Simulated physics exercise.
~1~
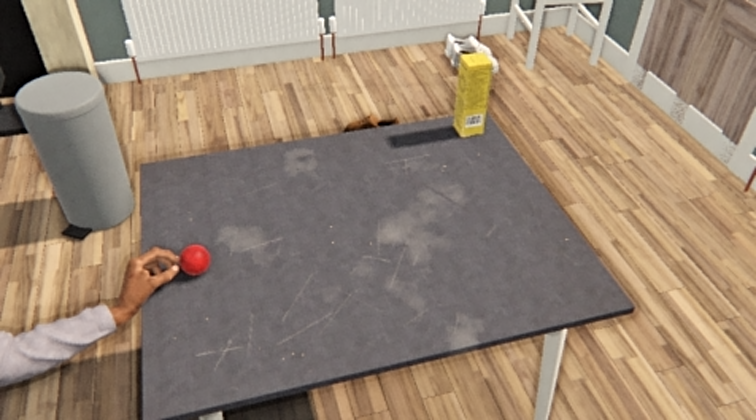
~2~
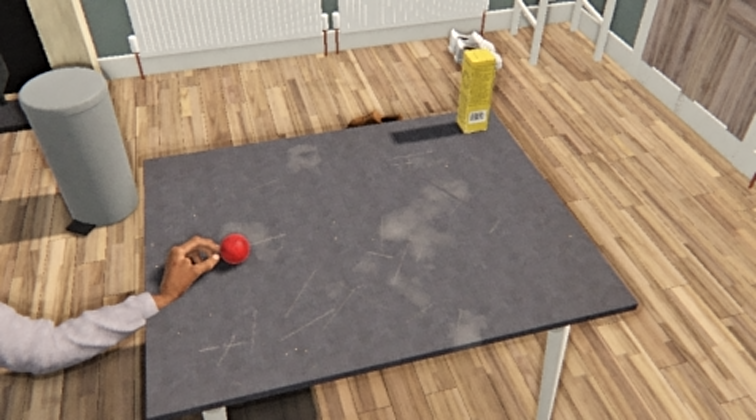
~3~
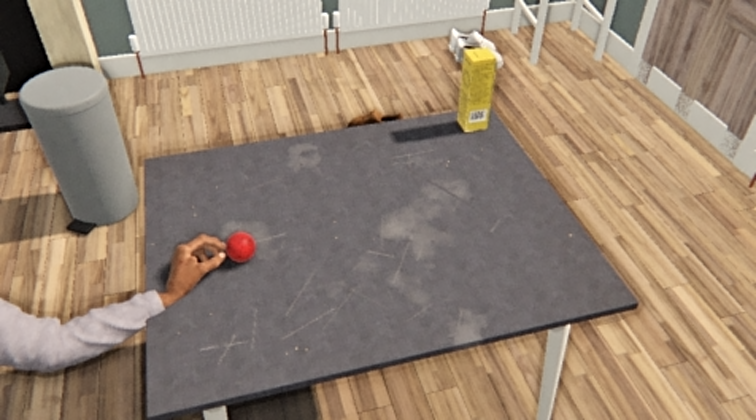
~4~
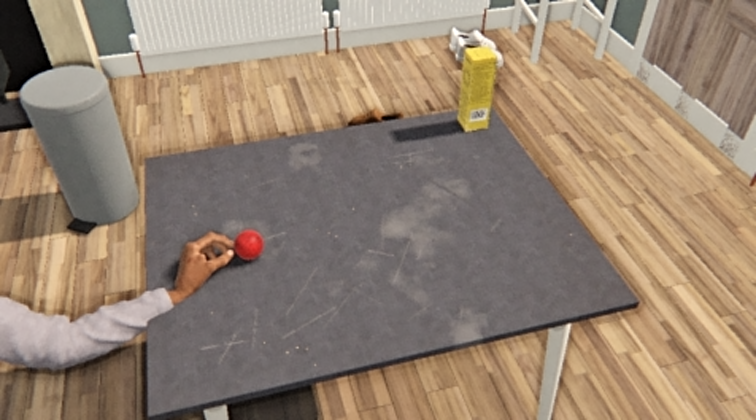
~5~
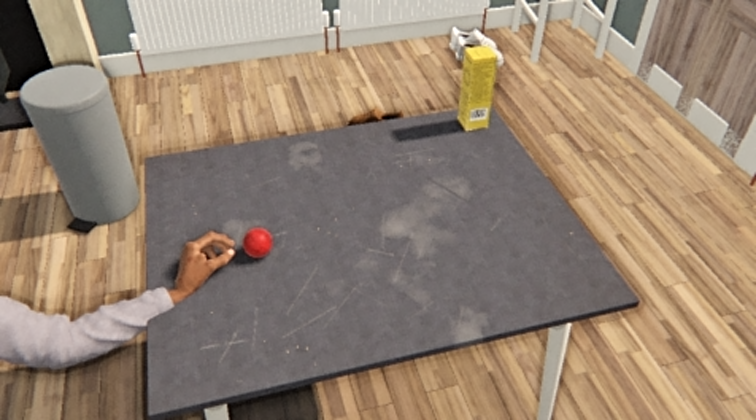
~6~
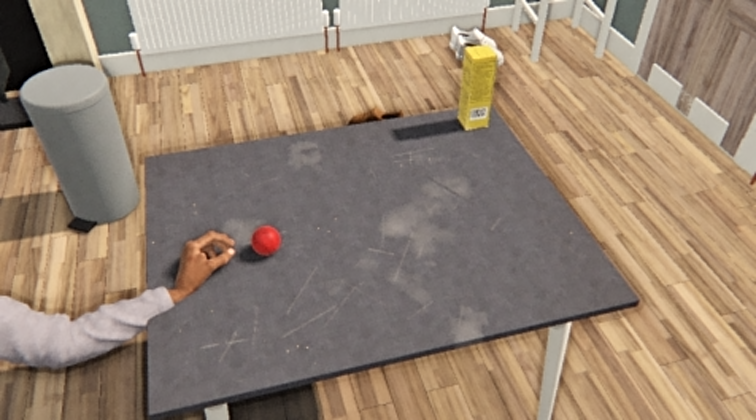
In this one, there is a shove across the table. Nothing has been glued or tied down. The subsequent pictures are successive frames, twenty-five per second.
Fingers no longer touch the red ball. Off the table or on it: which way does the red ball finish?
On it.
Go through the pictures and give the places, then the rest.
In the first picture, under the hand; red ball (195, 260).
In the second picture, under the hand; red ball (235, 249).
In the third picture, under the hand; red ball (241, 247).
In the fourth picture, red ball (249, 245).
In the fifth picture, red ball (258, 243) rolled a little.
In the sixth picture, red ball (266, 241) rolled a little.
Then, 0.20 s after the last picture, red ball rolled well along near (302, 234).
Then, 0.50 s after the last picture, red ball rolled well along near (342, 227).
At rest, moved from the start, red ball. Seen from the same camera at the end, red ball near (375, 220).
